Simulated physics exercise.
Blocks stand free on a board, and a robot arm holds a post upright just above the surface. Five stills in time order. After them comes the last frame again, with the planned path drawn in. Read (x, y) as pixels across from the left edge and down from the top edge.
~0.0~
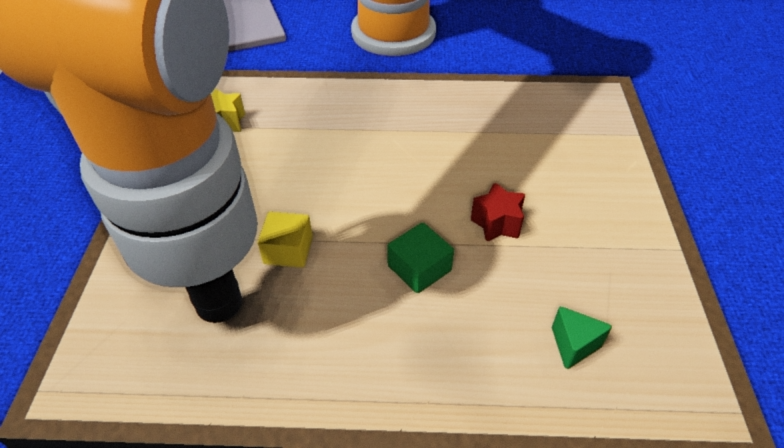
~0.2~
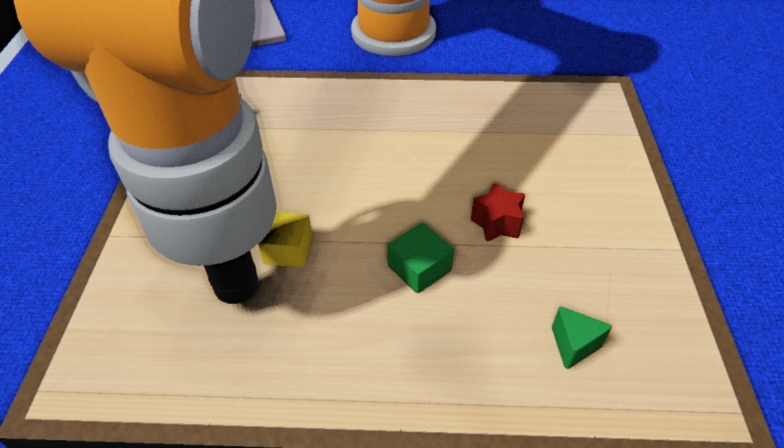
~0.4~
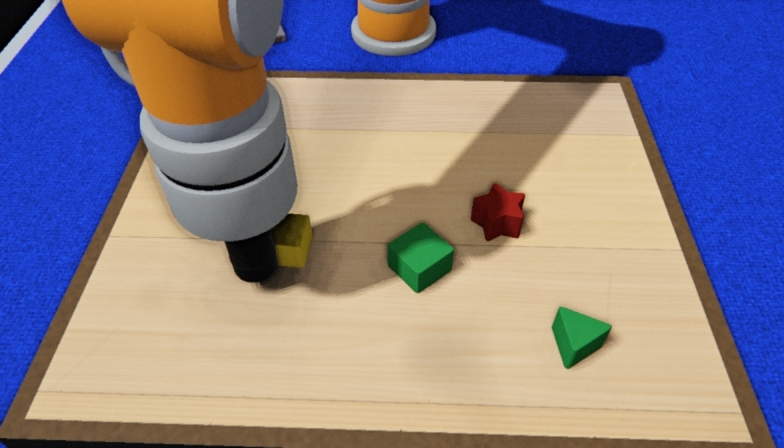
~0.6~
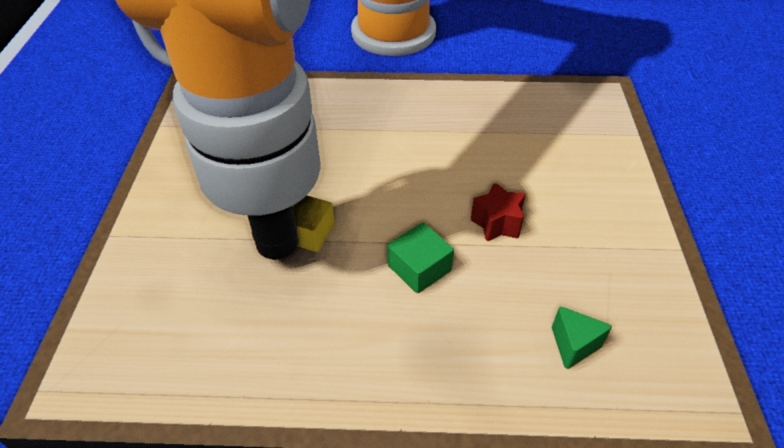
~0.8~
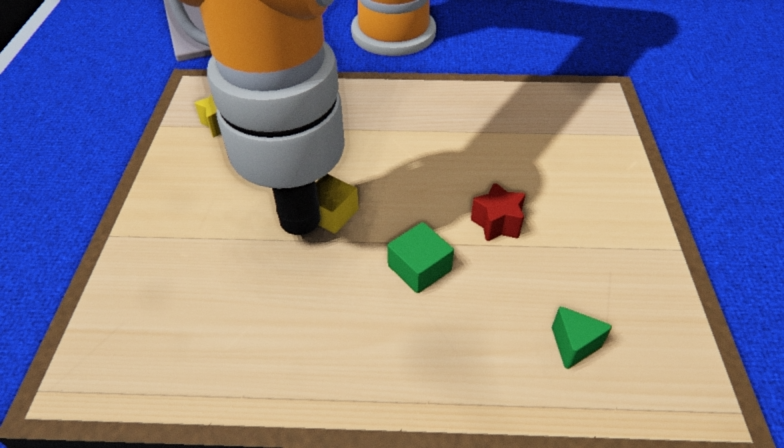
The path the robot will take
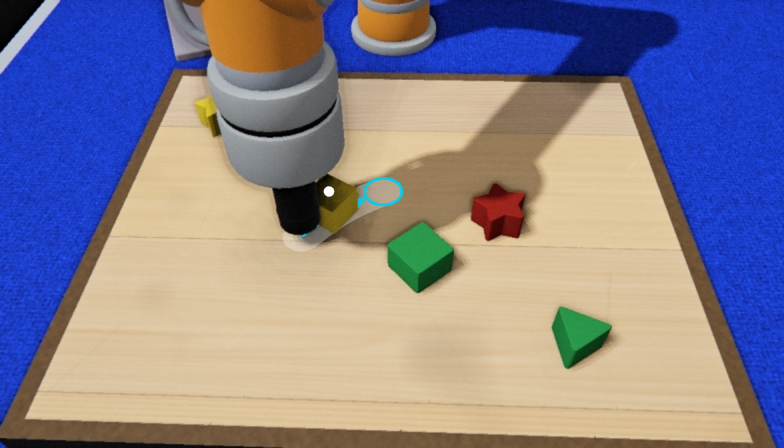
The robot arm moves the post up and right, pushing the yellow block across the board.
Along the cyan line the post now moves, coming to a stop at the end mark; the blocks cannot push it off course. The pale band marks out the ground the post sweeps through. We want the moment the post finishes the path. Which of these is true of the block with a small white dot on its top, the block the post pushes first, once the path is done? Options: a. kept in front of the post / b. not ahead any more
a: Kept in front of the post.
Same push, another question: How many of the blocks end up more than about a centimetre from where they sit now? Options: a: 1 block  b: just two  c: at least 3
I choose a.
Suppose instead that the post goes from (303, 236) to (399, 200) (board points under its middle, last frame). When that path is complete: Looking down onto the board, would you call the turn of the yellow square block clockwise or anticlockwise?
Viewed from above, counterclockwise.
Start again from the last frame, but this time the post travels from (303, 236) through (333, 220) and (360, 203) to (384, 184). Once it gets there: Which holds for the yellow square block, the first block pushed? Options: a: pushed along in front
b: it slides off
a - pushed along in front.
Path on the board, from (303, 236) via (328, 218) and (355, 203), ending at (383, 191); the dot is on the yellow square block.
On the path given first. Halfway along, post (341, 195); yellow square block (367, 166).
At the end, post (383, 177); yellow square block (403, 146), turned 20° anticlockwise; green square block in place.
